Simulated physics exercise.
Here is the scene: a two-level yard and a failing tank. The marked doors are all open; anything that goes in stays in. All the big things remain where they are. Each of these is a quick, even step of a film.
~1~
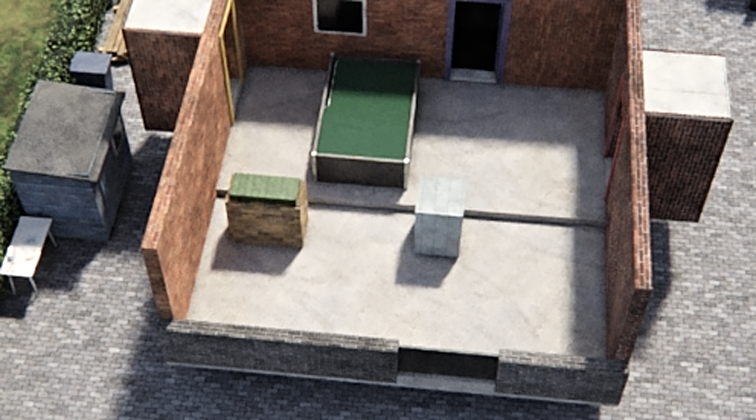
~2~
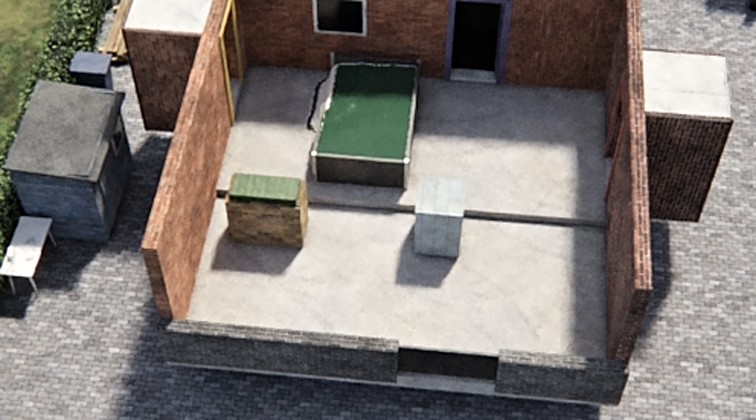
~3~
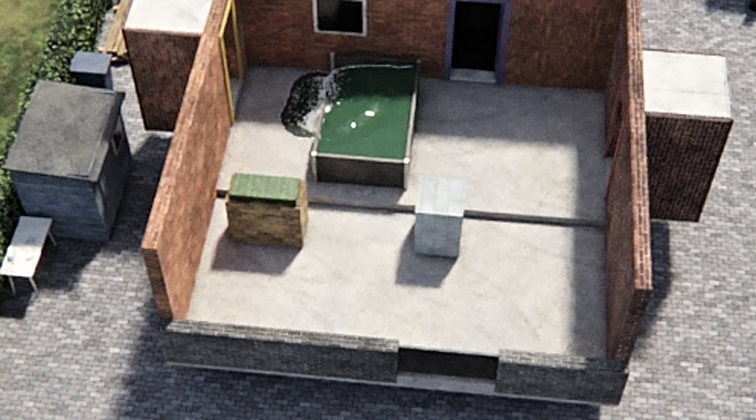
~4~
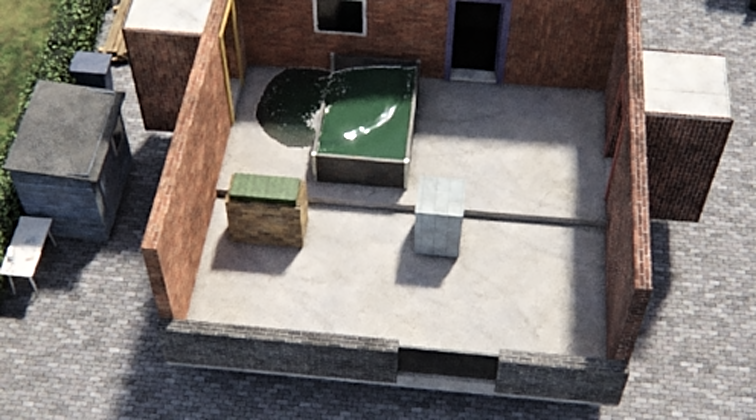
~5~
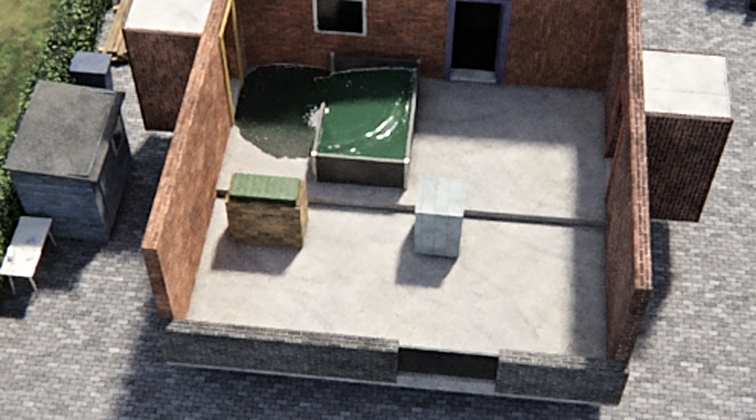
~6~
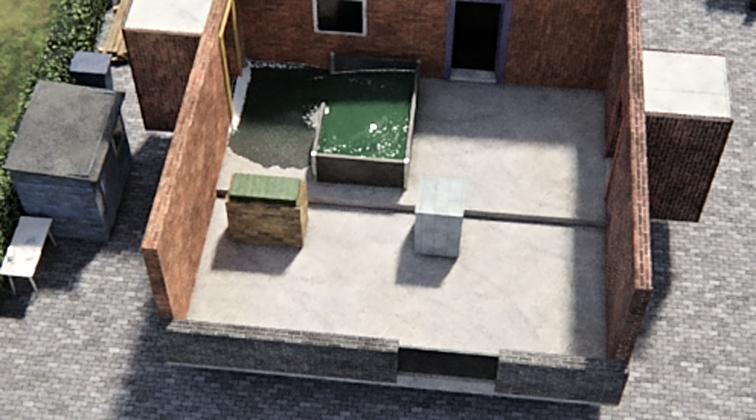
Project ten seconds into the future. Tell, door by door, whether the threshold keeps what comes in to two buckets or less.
Blue door: Never surpasses it. Red door: Never surpasses it. Yellow door: Surpasses it.
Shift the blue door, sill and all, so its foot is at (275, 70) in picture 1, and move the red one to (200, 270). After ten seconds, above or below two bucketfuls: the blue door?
Well, the blue one spills past the mark, I reckon.
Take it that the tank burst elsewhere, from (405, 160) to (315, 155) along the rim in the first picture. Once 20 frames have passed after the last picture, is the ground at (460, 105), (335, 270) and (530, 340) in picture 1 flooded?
In turn: No water, covered, under water.
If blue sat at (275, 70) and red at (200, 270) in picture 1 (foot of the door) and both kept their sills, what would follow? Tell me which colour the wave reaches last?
The flood gets to the red door after all the others.
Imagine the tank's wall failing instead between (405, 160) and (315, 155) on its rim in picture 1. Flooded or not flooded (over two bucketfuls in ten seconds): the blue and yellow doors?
Looking at it, the blue door ends up below and the yellow door ends up below.
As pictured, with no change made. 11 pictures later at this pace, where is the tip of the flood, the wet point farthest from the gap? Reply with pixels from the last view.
The wet edge reaches furthest near (195, 289).
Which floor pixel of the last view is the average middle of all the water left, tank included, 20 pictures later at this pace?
My guess is about (307, 145).
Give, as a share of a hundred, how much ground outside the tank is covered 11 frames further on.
Around 15 percent, give or take.
A moment on, water covers 10 % of the floor; the blue door not reached, the red door not reached, the yellow door over two buckets in.
Next, water covers 15 % of the floor; the blue door not reached, the red door not reached, the yellow door far over two buckets in.
Then, water covers 30 % of the floor; the blue door wet at the sill, nothing in, the red door not reached, the yellow door far over two buckets in.
Later, water covers 60 % of the floor; the blue door wet at the sill, nothing in, the red door not reached, the yellow door far over two buckets in.
In the end, water covers 80 % of the floor; the blue door wet at the sill, nothing in, the red door wet at the sill, nothing in, the yellow door far over two buckets in.
